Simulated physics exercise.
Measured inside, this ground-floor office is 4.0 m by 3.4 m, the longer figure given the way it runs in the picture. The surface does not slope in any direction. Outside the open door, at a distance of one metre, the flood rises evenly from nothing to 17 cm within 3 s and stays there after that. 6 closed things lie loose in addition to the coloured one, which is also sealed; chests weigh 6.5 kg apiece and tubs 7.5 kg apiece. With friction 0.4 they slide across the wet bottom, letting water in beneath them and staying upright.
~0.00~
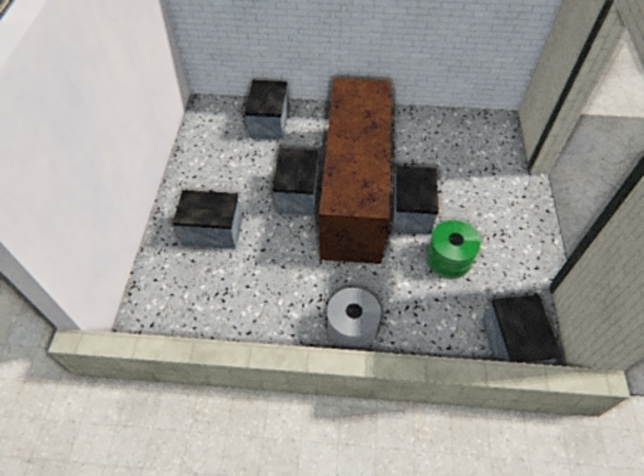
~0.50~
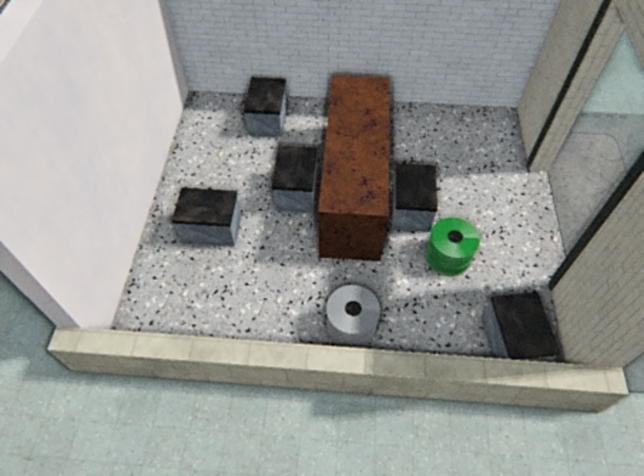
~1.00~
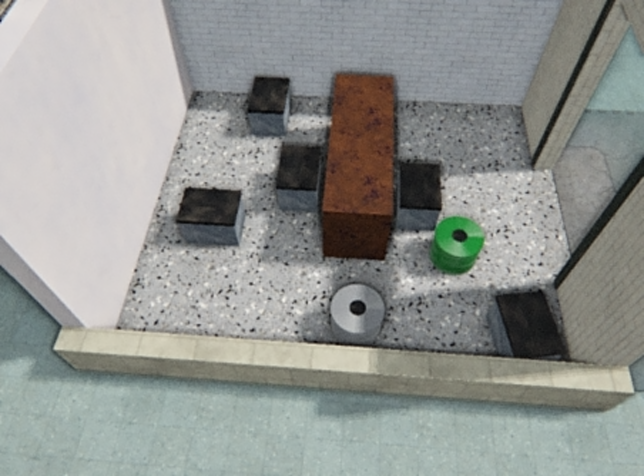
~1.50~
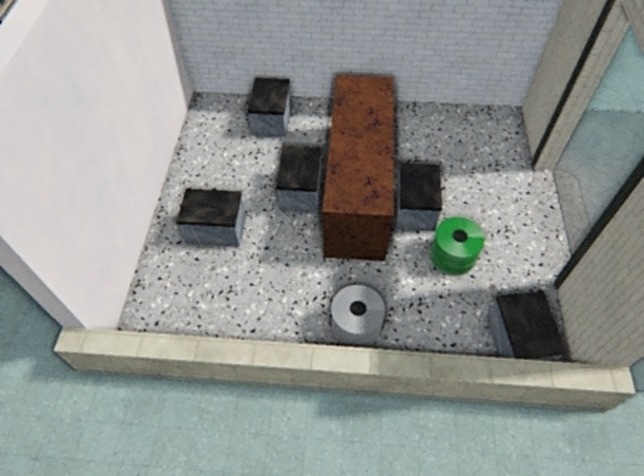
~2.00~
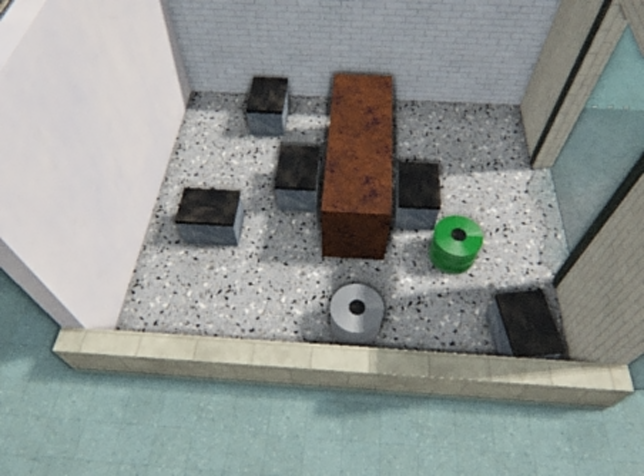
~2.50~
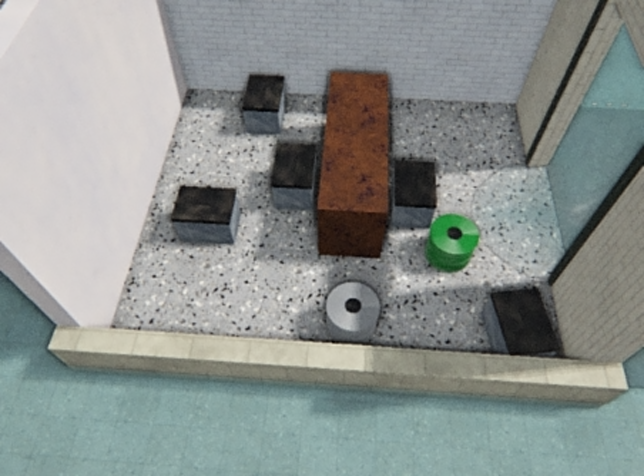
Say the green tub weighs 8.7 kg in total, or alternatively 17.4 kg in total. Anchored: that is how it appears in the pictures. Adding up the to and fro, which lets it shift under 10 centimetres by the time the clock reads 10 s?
The one that works is none of the two.
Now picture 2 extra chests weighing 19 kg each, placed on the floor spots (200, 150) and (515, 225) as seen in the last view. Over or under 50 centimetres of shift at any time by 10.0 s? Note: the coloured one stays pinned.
In the order given, within the mark and then beyond the mark.
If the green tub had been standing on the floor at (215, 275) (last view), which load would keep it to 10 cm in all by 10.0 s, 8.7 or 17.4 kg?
Result: Heavy passes, light fails.
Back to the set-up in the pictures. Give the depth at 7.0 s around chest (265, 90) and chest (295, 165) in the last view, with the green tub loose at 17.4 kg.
Depth approx. 2 cm / 1 cm.
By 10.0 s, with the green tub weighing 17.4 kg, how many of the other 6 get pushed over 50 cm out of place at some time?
4 in all.
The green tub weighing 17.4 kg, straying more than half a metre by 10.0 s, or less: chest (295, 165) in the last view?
Result: Threshold not reached.
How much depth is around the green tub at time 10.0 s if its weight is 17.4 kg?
6 cm, roughly.
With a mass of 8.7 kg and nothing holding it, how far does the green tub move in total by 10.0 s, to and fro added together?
It covers about 350 cm altogether.
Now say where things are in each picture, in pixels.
The first frame shows the green tub at (456, 240), on the bottom; 0.0 m2 under water; 0 of 7 have shifted.
The second frame shows the green tub at (455, 237), on the bottom; water covers 0.0 m2; 0 of 7 have shifted.
The third frame shows the green tub at (460, 236), on the bottom; water covers 0.0 m2; 0 of 7 have shifted.
The fourth frame shows the green tub at (460, 236), on the bottom; 0.0 m2 under water; 0 of 7 have shifted.
The fifth frame shows the green tub at (459, 235) rests on the ground; 0.0 m2 under water; 0 of 7 have shifted.
The sixth frame shows the green tub at (455, 234) rests on the ground; 0.7 m2 under water; 0 of 7 have shifted.
After 3.5 s the green tub would be 11 cm from its start with 8.7 kg and 0 cm from its start with 17.4 kg; 5 cm of water round it then.
After 4.5 s the green tub would be 77 cm from its start with 8.7 kg and 24 cm from its start with 17.4 kg; 7 cm of water round it then.
After 7.0 s the green tub would be 190 cm from its start with 8.7 kg and 94 cm from its start with 17.4 kg; 8 cm of water round it then.
After 10.0 s the green tub would be 217 cm from its start with 8.7 kg and 181 cm from its start with 17.4 kg; 6 cm of water round it then.
